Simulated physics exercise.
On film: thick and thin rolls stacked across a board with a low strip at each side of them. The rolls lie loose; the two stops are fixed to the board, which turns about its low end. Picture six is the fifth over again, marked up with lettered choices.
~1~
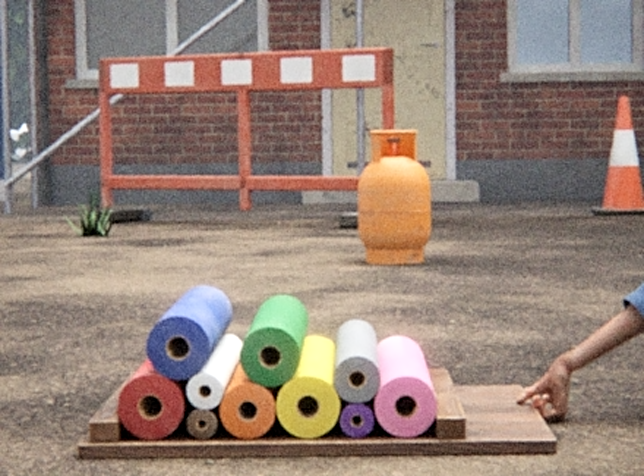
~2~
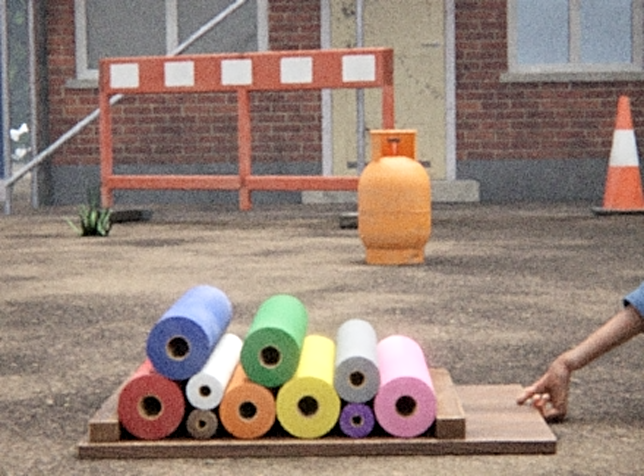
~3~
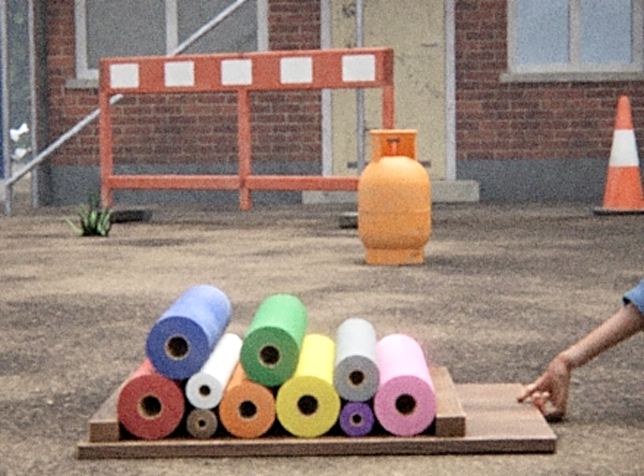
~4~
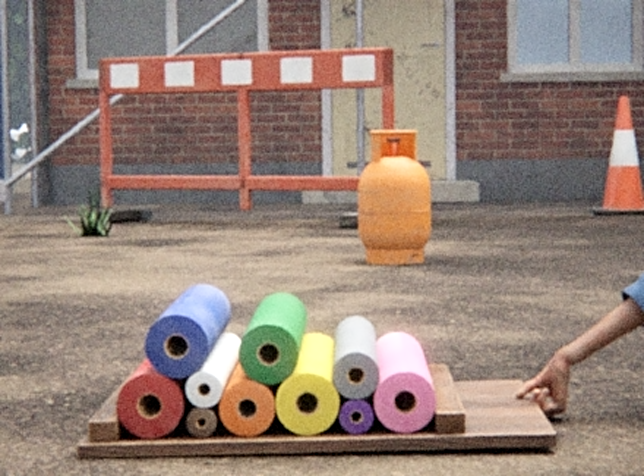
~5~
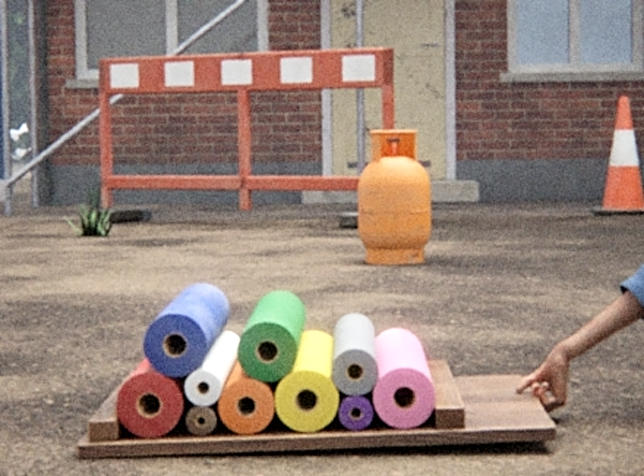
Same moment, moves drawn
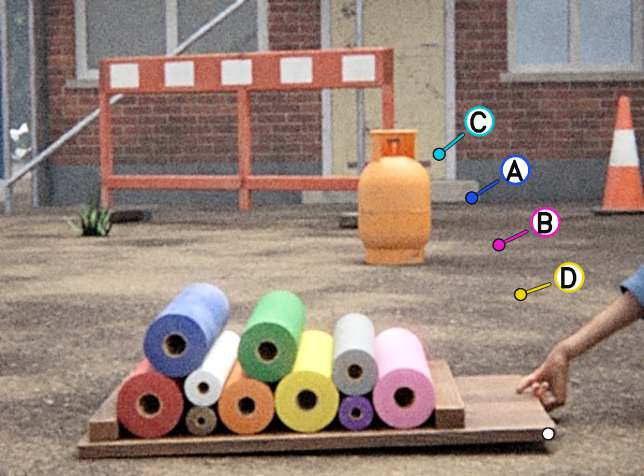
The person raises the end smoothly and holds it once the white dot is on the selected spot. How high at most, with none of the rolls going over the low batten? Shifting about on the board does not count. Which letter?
Raise it to D.
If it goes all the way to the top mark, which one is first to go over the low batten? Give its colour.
It is the blue one.
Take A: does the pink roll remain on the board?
Yes.
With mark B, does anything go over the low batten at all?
Yes.
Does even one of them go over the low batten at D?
At D: No.
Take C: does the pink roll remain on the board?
Yes, with C.
On the marked copy, A at (472, 198); B at (499, 245); C at (439, 154); D at (521, 294); the white dot at (548, 434).
Following D. Soon after the start, board at 14°.
Later, board at 19°.
In the end, board at 19°, none over the low batten.
As for the rest, A two over the low batten (green, blue); B two over the low batten (green, blue); C four over the low batten (red, green, white, blue).
